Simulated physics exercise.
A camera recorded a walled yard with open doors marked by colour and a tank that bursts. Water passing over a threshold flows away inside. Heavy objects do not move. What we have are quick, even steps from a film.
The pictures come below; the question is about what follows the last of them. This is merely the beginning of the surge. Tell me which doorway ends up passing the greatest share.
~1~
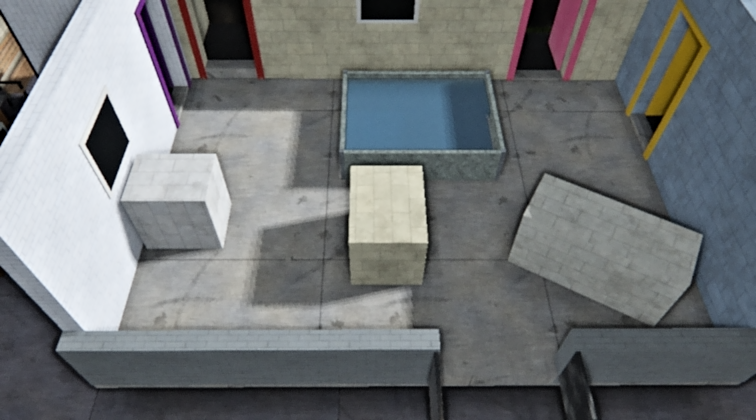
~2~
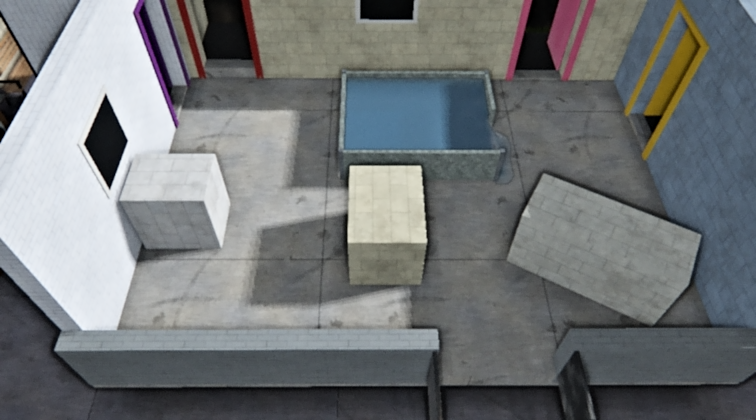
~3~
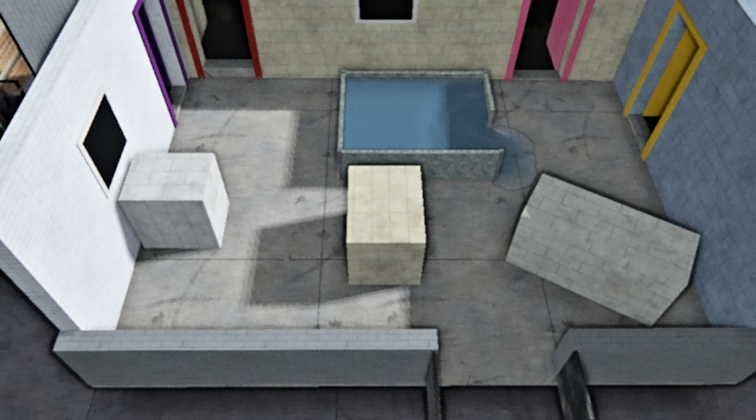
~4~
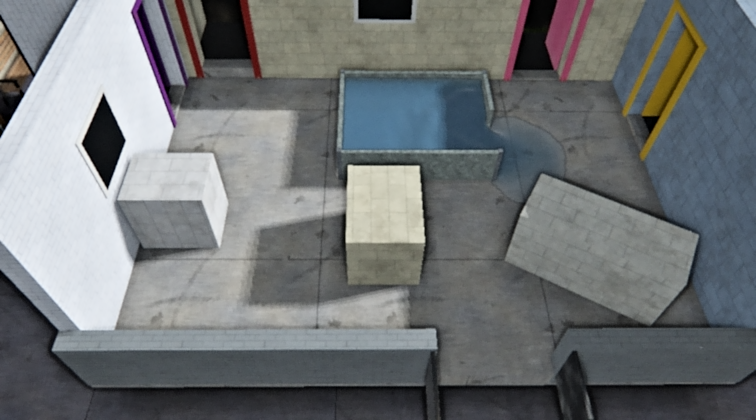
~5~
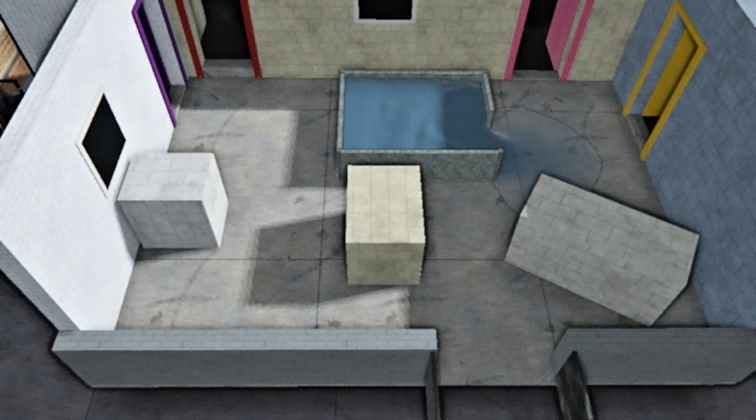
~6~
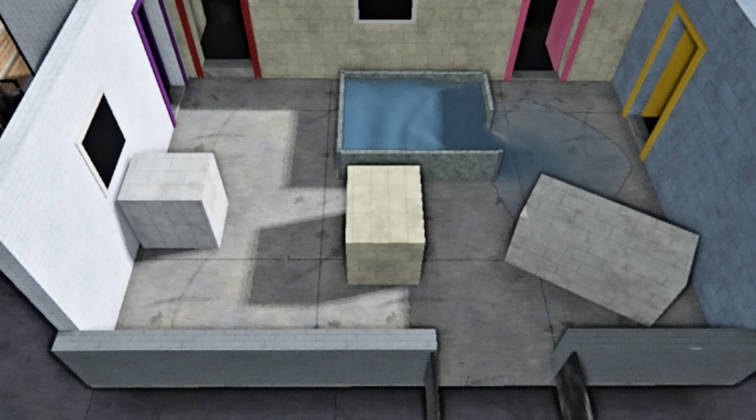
That would be the yellow doorway.
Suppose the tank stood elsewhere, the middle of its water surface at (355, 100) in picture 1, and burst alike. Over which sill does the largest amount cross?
The yellow-painted one.
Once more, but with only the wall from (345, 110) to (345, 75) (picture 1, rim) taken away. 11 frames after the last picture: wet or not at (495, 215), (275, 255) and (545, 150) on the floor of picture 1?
Going through them in turn, I'd say spared, spared and spared.
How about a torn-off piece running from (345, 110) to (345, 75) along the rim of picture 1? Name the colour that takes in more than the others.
Answer: The door marked purple.
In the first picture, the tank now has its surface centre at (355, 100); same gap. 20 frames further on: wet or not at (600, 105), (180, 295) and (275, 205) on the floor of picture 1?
Log, spots in order: Taken by the flood / unwetted / unwetted.
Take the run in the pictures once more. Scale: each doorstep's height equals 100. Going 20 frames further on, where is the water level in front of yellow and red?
Readings, in sequence: 250 percent and 0 percent.
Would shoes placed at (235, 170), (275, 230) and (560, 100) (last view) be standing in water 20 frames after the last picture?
Well, in the order you listed them: Not wetted, next not wetted, last inundated.
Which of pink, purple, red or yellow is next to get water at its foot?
The yellow one is reached first.
A moment on, water covers 20 % of the floor; yellow door a trickle in, purple door not reached, pink door not reached, red door not reached.
Next, water covers 25 % of the floor; yellow door some in, purple door not reached, pink door wet at the sill, nothing in, red door not reached.
Then, water covers 35 % of the floor; yellow door a lot in, purple door not reached, pink door wet at the sill, nothing in, red door not reached.
Later, water covers 55 % of the floor; yellow door a lot in, purple door not reached, pink door a trickle in, red door not reached.
In the end, water covers 75 % of the floor; yellow door a lot in, purple door wet at the sill, nothing in, pink door some in, red door wet at the sill, nothing in; the yellow door has let in the most.
